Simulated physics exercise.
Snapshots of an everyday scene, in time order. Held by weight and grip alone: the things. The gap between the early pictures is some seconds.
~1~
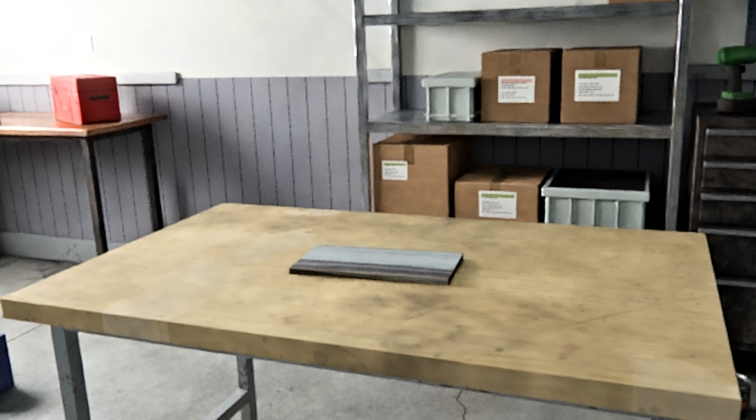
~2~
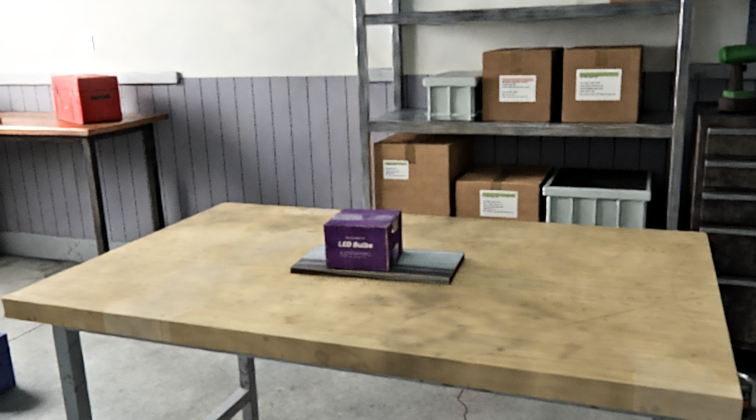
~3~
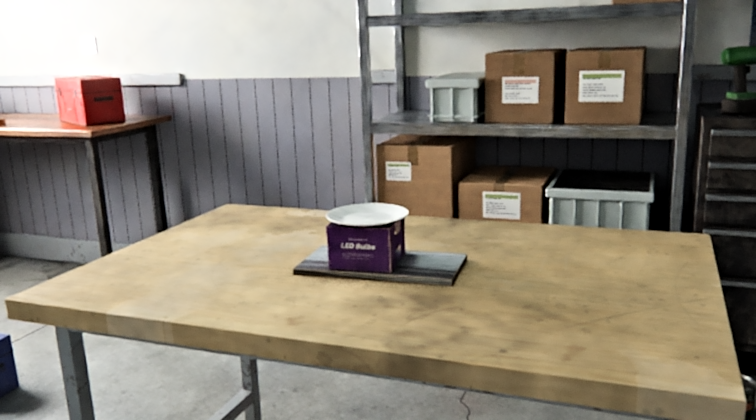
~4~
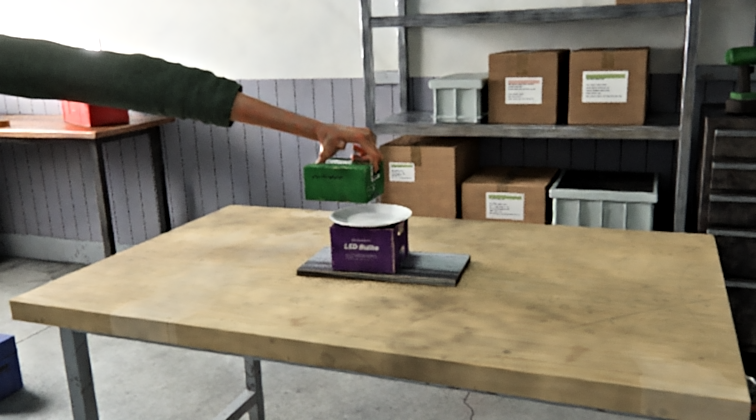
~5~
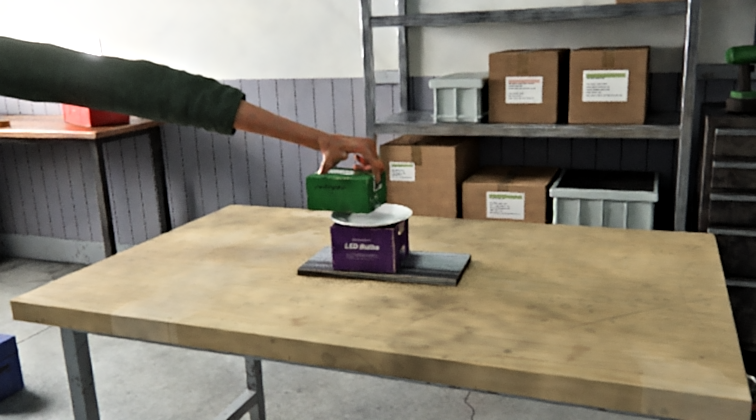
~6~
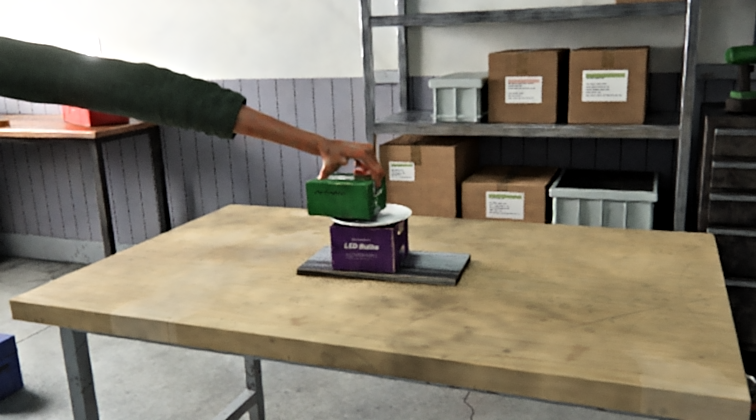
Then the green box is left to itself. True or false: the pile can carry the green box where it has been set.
True.
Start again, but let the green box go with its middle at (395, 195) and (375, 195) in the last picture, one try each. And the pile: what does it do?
First try: The pile stands firm; second try: It stands firm.
Then, 0.40 s later than the last frame, all is still.
Then, 1.10 s later than the last frame, green box resting near (347, 195).
When it is over, all 4 as before. End places, in pixels of the last picture, green box near (346, 195). The pile keeps its balance.
